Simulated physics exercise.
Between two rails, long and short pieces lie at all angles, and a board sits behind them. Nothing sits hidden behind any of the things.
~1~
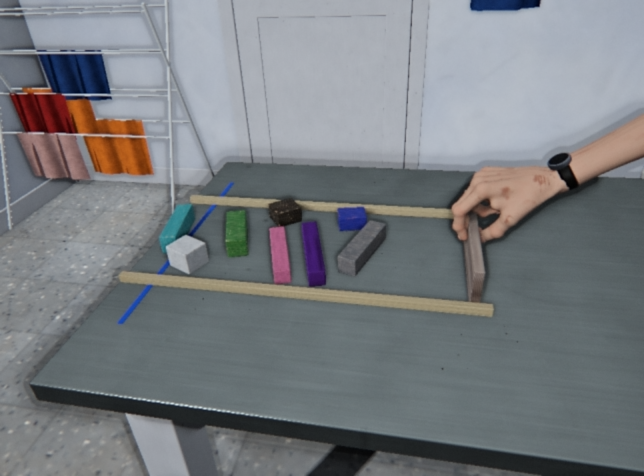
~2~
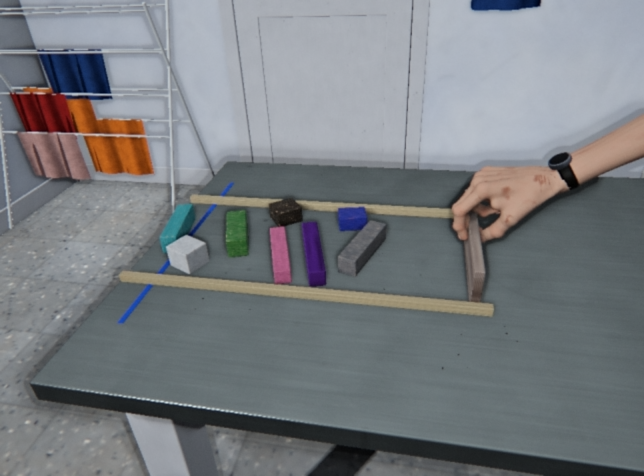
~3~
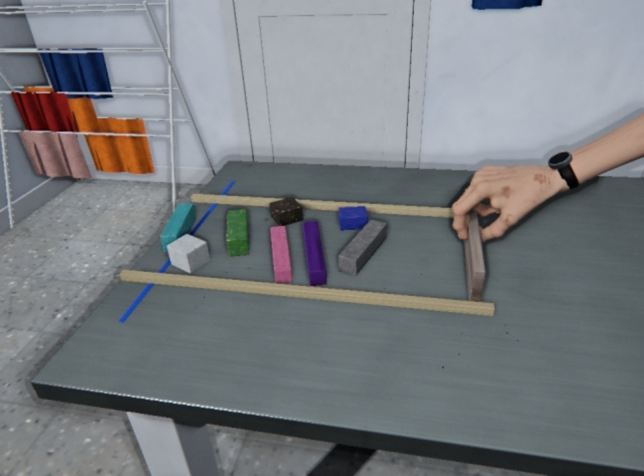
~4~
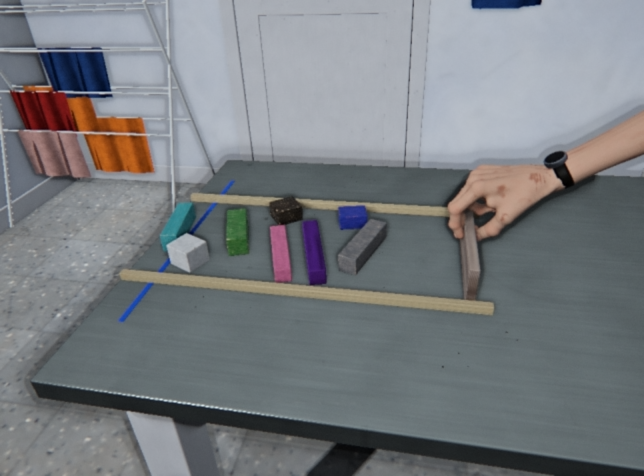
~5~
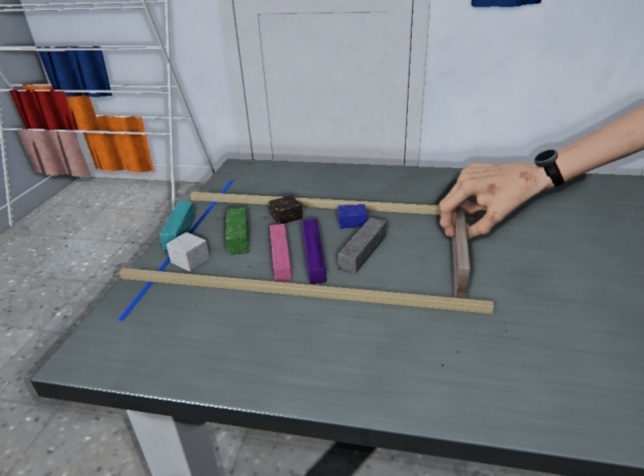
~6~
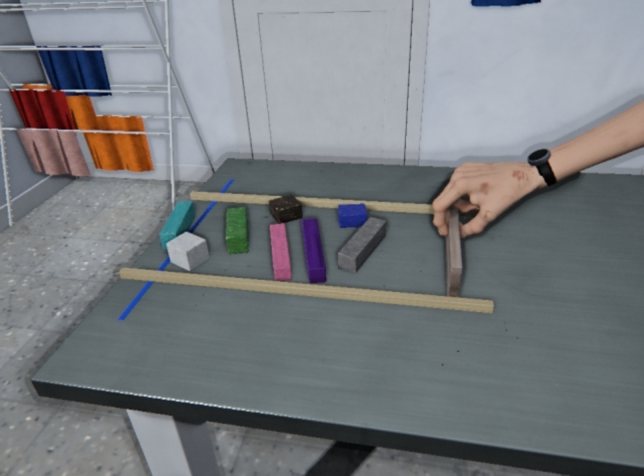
A hand slides an upright board slightly left between two rails, behind scattered colored blocks.
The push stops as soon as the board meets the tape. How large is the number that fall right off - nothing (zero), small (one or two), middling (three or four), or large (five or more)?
Large - five or more.
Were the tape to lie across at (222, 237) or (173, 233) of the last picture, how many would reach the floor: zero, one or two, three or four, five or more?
One or two; five or over.
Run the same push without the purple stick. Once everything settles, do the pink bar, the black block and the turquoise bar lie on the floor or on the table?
As for the pink bar, it is retained; the black block is not retained; the turquoise bar is not retained.
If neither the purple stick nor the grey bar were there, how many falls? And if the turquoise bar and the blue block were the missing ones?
Fallen: 2 in the first try, 3 in the other.
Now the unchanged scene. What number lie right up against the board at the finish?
2 of them.
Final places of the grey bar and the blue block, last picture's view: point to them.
Roughly at (176, 231) and at (195, 205), in that order.
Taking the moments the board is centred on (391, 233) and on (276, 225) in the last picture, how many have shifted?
Up to then 0, and up to the other point 6.
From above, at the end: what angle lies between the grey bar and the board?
About 0°.
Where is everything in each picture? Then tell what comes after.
In the first picture, turquoise bar (178, 228); white block (188, 255); green bar (237, 233); board (471, 242); tape (188, 238).
In the second picture, white block (188, 254); black block (286, 212).
In the third picture, green bar (238, 232); blue block (353, 218).
In the fourth picture, turquoise bar (179, 226); grey bar (364, 246).
In the fifth picture, white block (188, 251); board (459, 238).
In the sixth picture, turquoise bar (179, 224); white block (188, 251); green bar (238, 230); board (452, 237); tape (189, 234).
Soon after, none off yet; turquoise bar at rest near (179, 224); white block at rest near (188, 251); green bar at rest near (238, 230).
Then, none off yet; turquoise bar at rest near (179, 224); white block at rest near (188, 251); green bar moving near (234, 229).
Further on, none off yet; turquoise bar moved a little near (164, 223); white block moved about its own width near (152, 250); green bar moved about its own width near (179, 226).
By the end, the number that fall off is five or more; fallen, pink bar, black block, green bar, white block and turquoise bar.
